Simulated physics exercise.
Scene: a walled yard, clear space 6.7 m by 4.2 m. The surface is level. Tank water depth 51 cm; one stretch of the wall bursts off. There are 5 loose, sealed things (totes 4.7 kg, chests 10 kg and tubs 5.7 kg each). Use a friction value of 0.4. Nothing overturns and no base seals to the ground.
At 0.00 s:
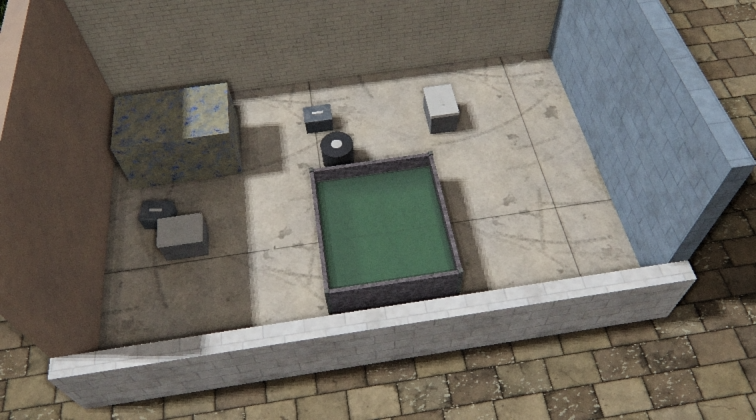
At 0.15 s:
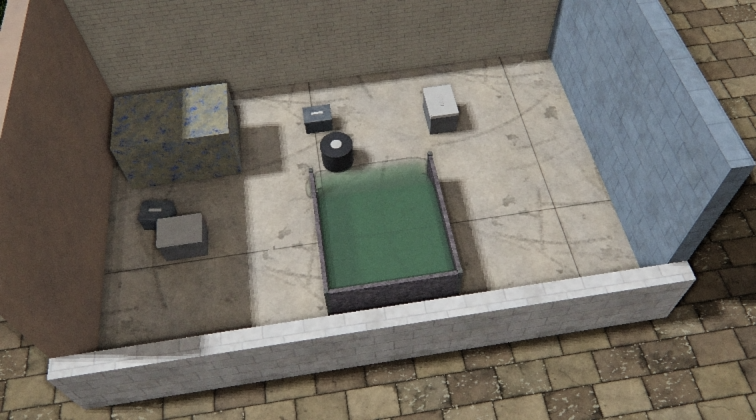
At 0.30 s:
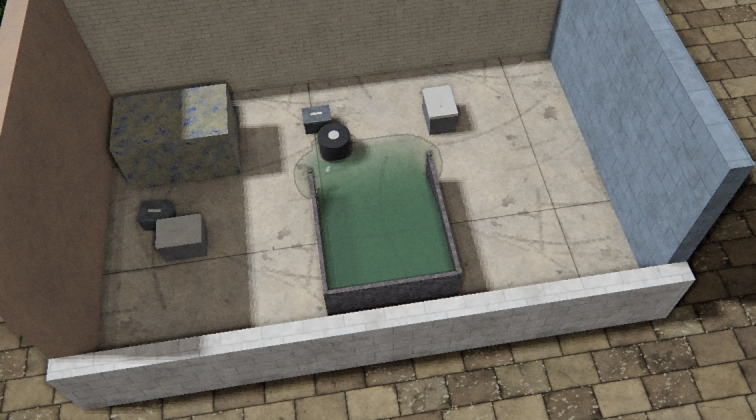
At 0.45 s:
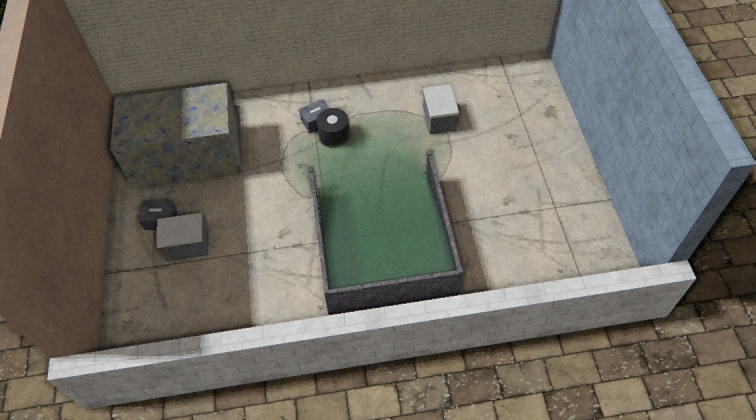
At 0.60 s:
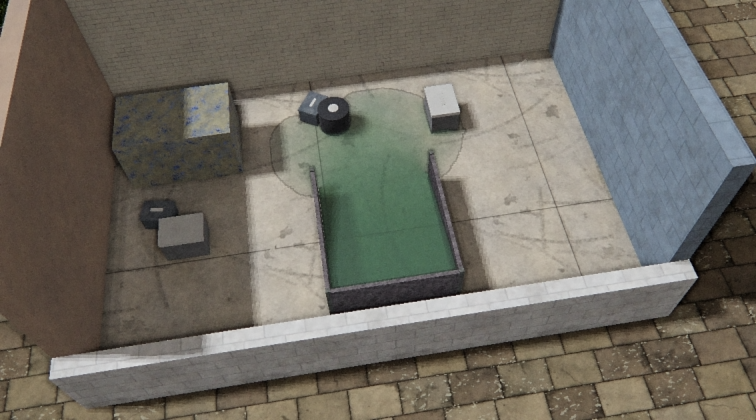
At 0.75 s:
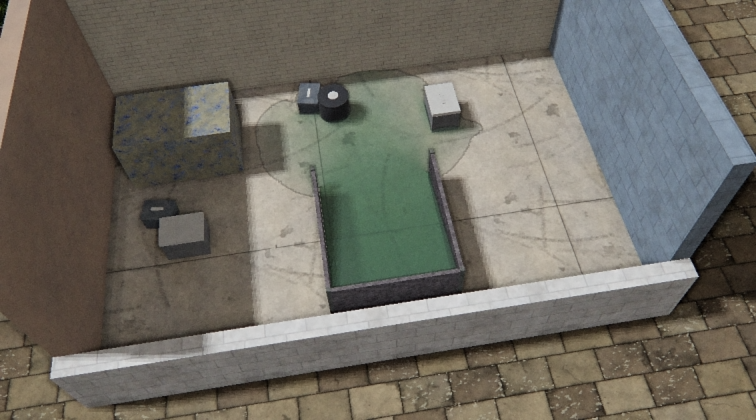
Green water spills from the far side of a dark-rimmed rectangular tank in a walled, paved yard, seen from above at an angle. A round black tub and small grey box sit behind the tank, a pale box stands right, and a large mottled block and two smaller objects sit left. The water spreads backward, pushing the tub and then the grey box toward the back wall.
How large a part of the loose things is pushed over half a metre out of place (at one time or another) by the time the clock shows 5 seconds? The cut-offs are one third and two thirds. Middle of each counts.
Centre band.
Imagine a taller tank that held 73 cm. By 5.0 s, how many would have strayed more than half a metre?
So the tally would be 3.
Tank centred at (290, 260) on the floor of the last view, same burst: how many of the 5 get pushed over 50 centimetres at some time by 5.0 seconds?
That gives 4 of them.
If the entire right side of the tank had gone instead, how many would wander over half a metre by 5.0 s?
Then it comes to 2 of them.
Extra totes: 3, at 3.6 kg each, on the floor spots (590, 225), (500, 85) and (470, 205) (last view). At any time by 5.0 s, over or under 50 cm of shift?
First goes beyond, second goes beyond, third stays inside.
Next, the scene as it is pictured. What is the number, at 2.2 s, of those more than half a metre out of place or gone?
At that moment it comes to 3.
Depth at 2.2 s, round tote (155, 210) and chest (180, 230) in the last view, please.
Some 0 cm at the first, some 0 cm at the second.
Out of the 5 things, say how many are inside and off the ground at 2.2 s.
Count: 3.
After 1.1 s 2 of 5 are over 50 cm from their spots; 1 afloat.
After 2.2 s 3 of 5 are over 50 cm from their spots; 3 afloat.
After 3.5 s 3 of 5 are over 50 cm from their spots; 3 afloat.
After 5.0 s 3 of 5 are over 50 cm from their spots, and 3 have been at some point; 1 afloat.
